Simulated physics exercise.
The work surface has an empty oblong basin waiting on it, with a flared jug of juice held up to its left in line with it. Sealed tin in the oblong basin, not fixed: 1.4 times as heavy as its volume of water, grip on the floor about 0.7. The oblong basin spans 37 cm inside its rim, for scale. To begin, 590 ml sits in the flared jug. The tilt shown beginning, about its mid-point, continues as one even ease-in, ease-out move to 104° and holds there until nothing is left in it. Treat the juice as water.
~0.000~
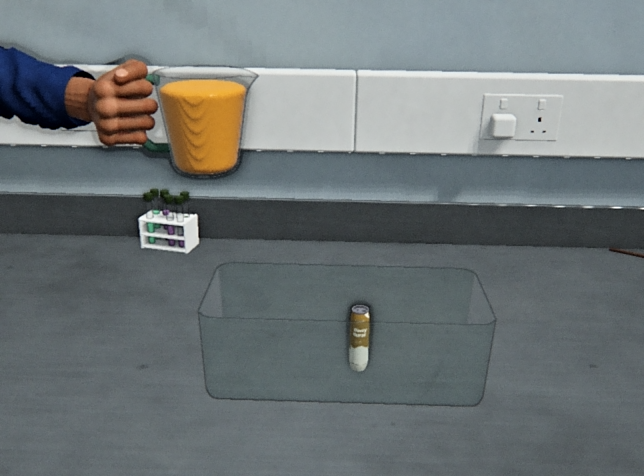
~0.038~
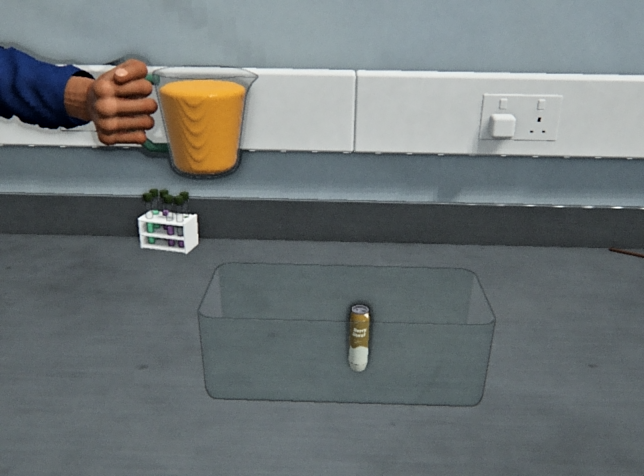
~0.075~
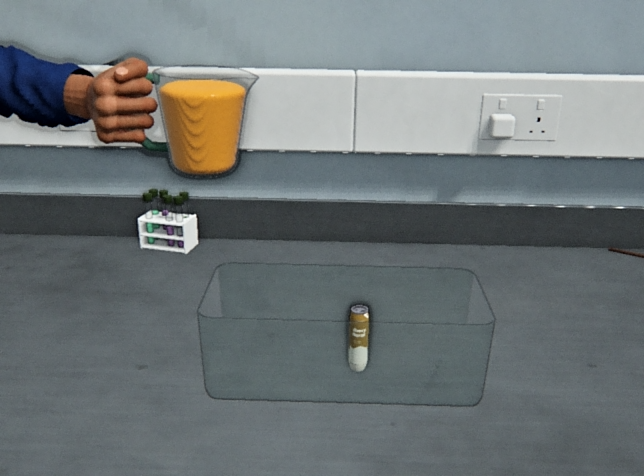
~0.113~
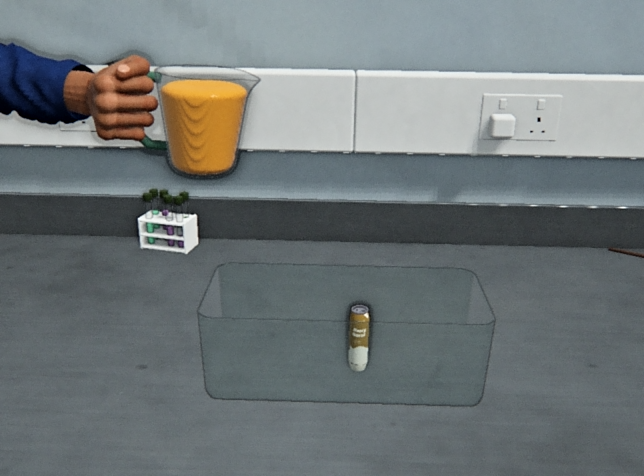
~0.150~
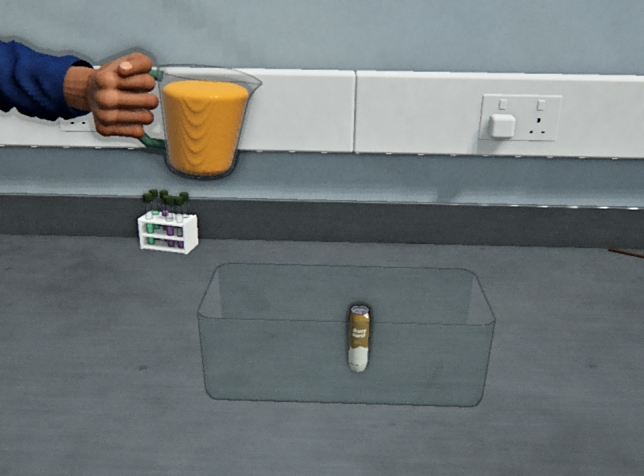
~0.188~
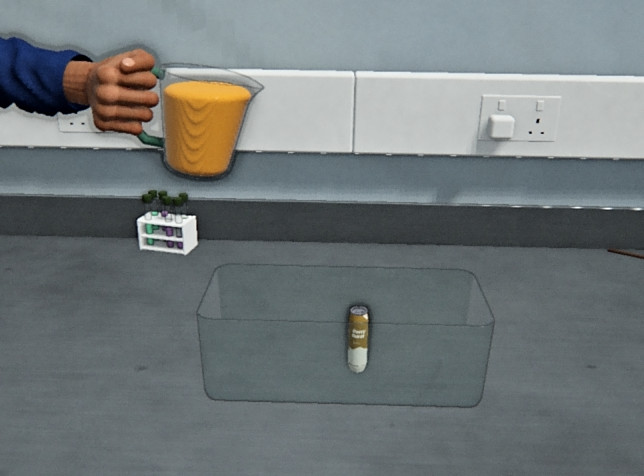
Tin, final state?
It comes down.
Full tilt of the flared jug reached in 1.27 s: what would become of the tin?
So the tin will tip over.
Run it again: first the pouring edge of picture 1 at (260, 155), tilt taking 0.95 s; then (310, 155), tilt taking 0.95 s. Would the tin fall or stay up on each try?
Run one: It does not tip. Run two: It tumbles.
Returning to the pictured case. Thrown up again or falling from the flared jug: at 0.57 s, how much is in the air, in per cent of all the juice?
24 %.
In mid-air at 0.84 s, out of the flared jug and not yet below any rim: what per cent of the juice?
32 in a hundred, give or take.
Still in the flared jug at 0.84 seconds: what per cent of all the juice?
Near 20 in a hundred.
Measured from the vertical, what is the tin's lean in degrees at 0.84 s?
It is at some 5°.
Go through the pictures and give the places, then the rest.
Tilt 0°; pouring edge (258, 75); surface from (161, 86) to (247, 87); the oblong basin's rim runs from (209, 289) to (485, 296); the tin's top is at (360, 312), in the first picture.
Tilt 0°; pouring edge (258, 75); surface from (161, 86) to (246, 88), in the second picture.
Tilt 2°; pouring edge (259, 77); surface from (161, 86) to (246, 89), in the third picture.
Tilt 4°; pouring edge (261, 79); surface from (164, 85) to (248, 89), in the fourth picture.
Tilt 6°; pouring edge (263, 82); surface from (164, 85) to (250, 90), in the fifth picture.
Tilt 10°; pouring edge (264, 87); surface from (166, 86) to (252, 92), in the sixth picture.
After 0.57 s the tilt is 68° and 76 per cent is still to pour; the tin stands where it began.
After 0.84 s the tilt is 101° and 20 per cent is still to pour; the tin stands 2 cm from where it began.
After 1.13 s the tilt is 104° and 1 per cent is still to pour; the tin leans 53°.
After 1.45 s the tilt is 104° and 0 per cent is still to pour; the tin lies on its side.
In the end the tin lies on its side.
